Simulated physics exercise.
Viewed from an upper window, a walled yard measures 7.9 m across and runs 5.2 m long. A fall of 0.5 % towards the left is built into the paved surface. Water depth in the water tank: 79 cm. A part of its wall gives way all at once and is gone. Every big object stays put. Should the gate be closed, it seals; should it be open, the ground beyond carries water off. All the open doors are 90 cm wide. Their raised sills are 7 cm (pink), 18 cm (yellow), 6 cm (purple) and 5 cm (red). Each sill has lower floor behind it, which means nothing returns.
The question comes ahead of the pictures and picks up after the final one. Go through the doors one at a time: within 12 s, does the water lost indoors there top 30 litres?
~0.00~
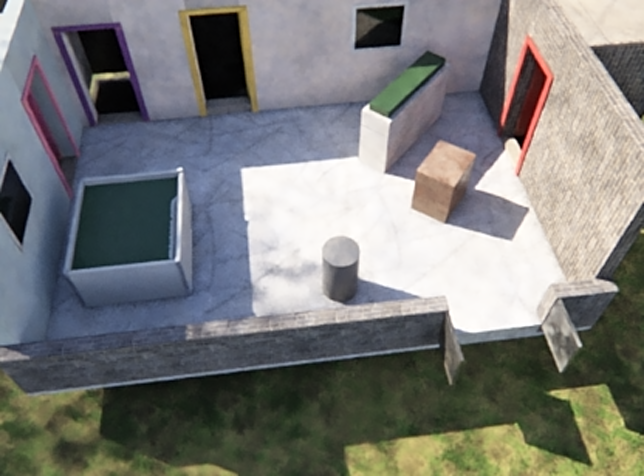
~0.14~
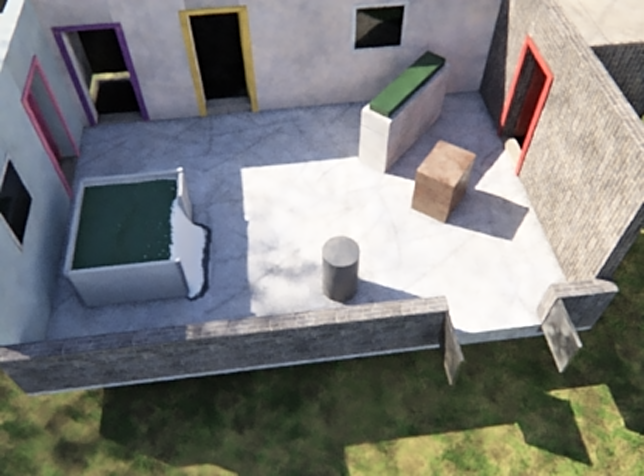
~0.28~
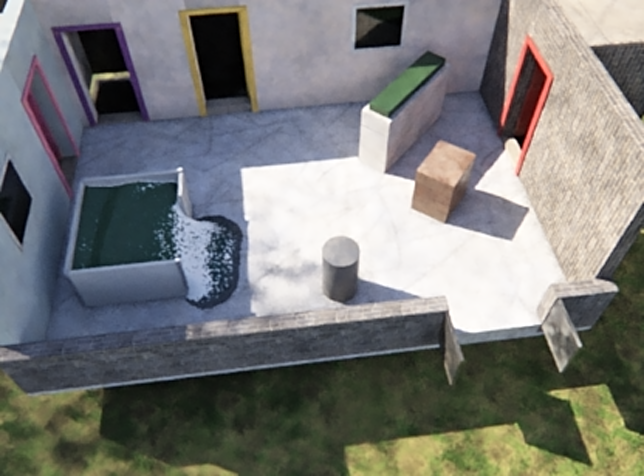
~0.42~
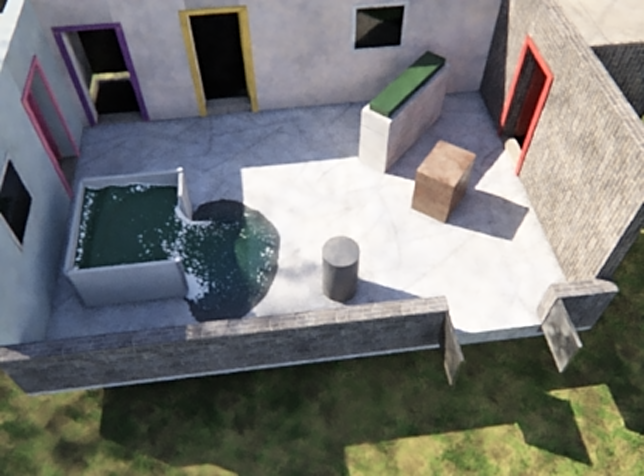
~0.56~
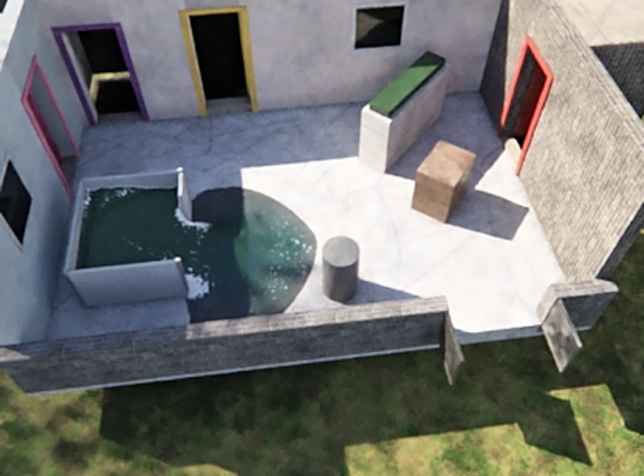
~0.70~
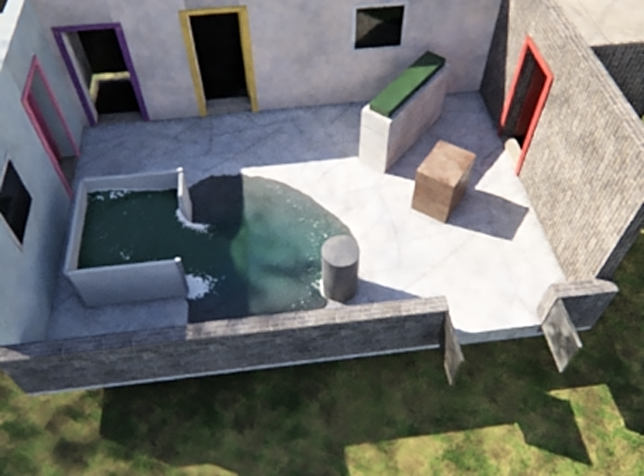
Outcome: At the pink door the total will be lower than the limit; at the yellow door the total will be lower than the limit; at the purple door the total will be lower than the limit; at the red door the total will be higher than the limit.
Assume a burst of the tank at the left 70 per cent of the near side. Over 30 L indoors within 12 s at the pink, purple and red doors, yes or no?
Compared with the limit, pink is lower, purple is higher and red is lower.
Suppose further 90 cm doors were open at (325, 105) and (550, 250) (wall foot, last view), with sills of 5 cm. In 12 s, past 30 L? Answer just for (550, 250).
That one comes out more than that.
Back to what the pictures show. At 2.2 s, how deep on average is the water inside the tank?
About 26 centimetres on average.
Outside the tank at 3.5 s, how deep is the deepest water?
I'd put it at close to 24 cm.
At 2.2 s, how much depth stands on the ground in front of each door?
Depth readings (cm): Pink = 0; yellow = 0; purple = 0; red = 0.
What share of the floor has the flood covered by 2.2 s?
Near 55 per cent is wet.
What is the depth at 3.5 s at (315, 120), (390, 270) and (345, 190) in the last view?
Roughly 1, 4, 3 cm.
After 1.4 s water covers 40 % of the floor and is deepest (38 cm) near (331, 334); pink door not reached, yellow door not reached, purple door not reached, red door not reached.
After 2.2 s water covers 55 % of the floor and is deepest (28 cm) near (421, 218); pink door not reached, yellow door not reached, purple door not reached, red door not reached.
After 3.5 s water covers 65 % of the floor and is deepest (24 cm) near (568, 306); pink door not reached, yellow door not reached, purple door not reached, red door 8 cm at the sill, 6 L in.
After 7.0 s water covers 80 % of the floor and is deepest (14 cm) near (430, 98); pink door not reached, yellow door 3 cm at the sill, 0 L in, purple door not reached, red door 13 cm at the sill, 27 L in.
After 12.0 s water covers 95 % of the floor and is deepest (8 cm) near (64, 239); pink door 8 cm at the sill, 2 L in, yellow door 4 cm at the sill, 0 L in, purple door 6 cm at the sill, 0 L in, red door 5 cm at the sill, 67 L in.
